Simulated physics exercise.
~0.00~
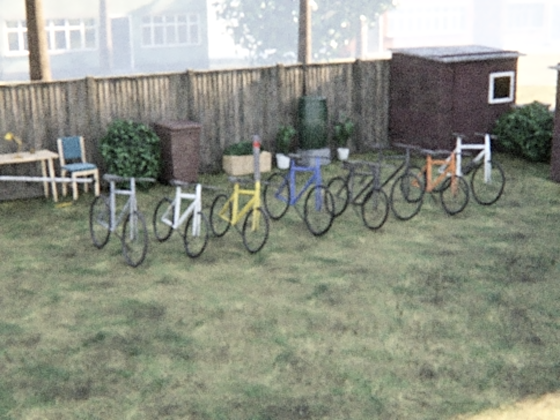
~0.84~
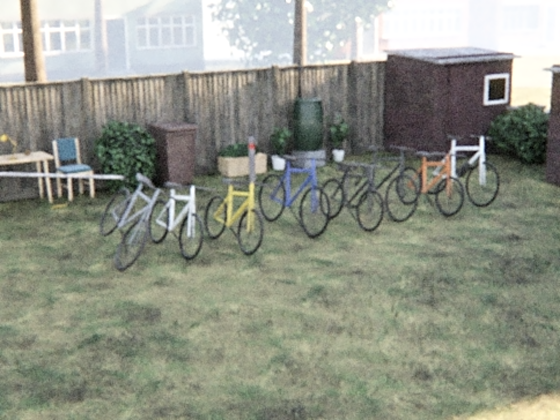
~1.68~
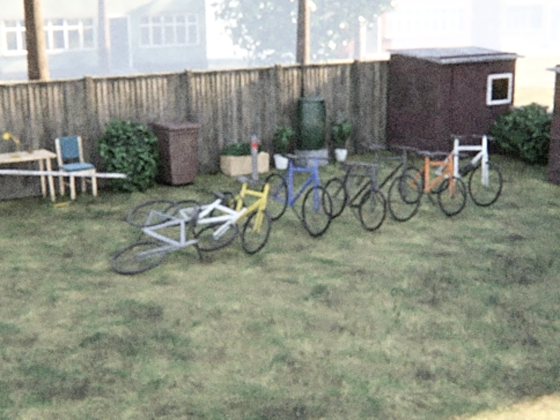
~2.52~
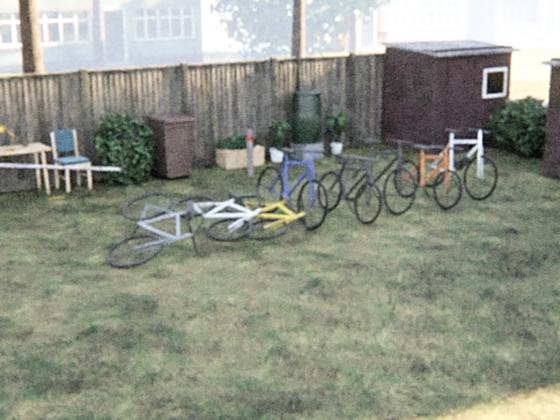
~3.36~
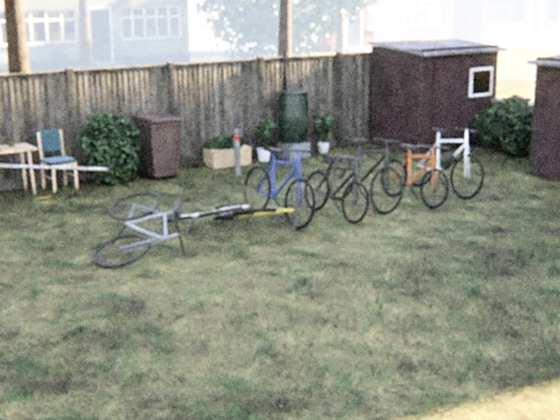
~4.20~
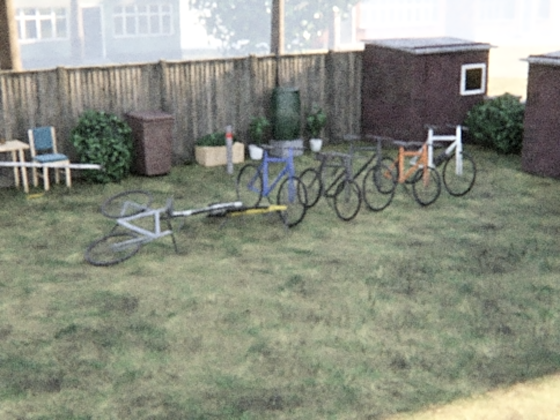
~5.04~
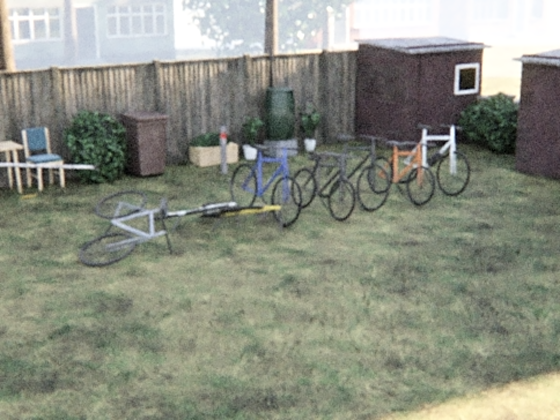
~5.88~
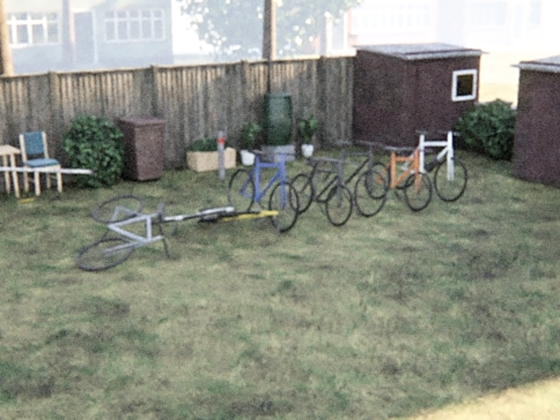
Three bicycles at the left topple rightward in turn, while the blue one and others stay standing.
